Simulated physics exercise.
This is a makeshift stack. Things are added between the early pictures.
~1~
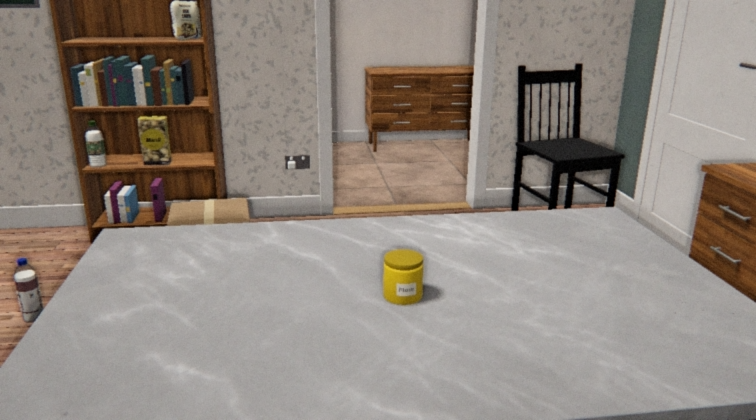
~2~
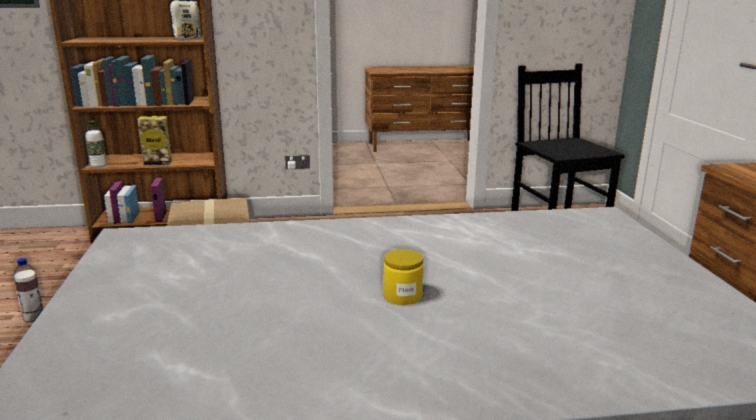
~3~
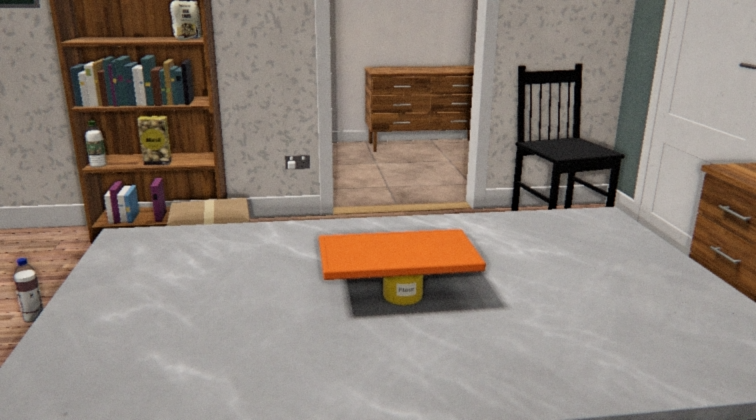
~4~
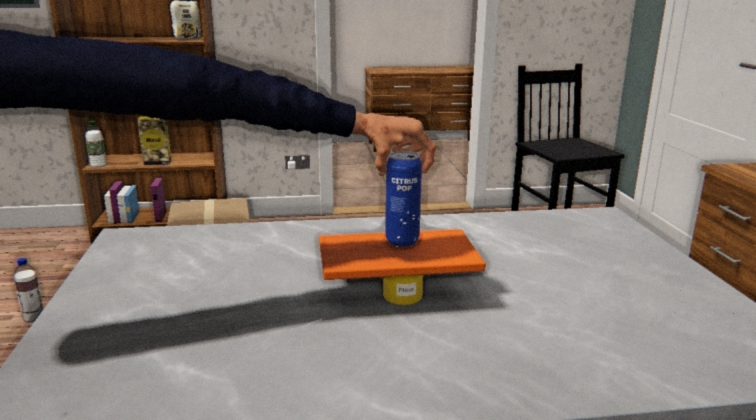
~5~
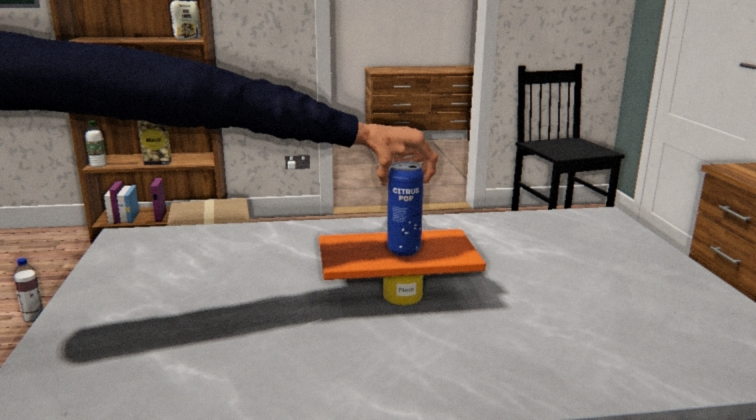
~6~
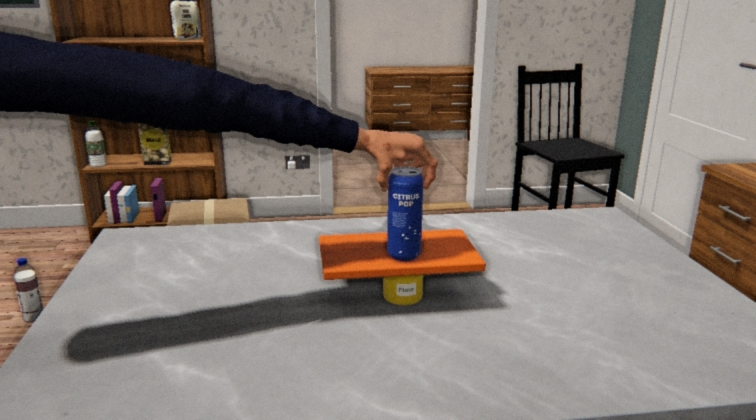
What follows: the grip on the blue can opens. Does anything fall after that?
Here the stack holds.
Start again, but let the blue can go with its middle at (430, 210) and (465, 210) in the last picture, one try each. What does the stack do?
First, it keeps its balance; second, it gives way.
Then, 0.60 s after the last picture, nothing has stirred.
Then, 1.30 s after the last picture, blue can resting near (405, 215).
At rest, all 3 in place. Seen from the same camera at the end, blue can near (405, 215). The stack stays up.
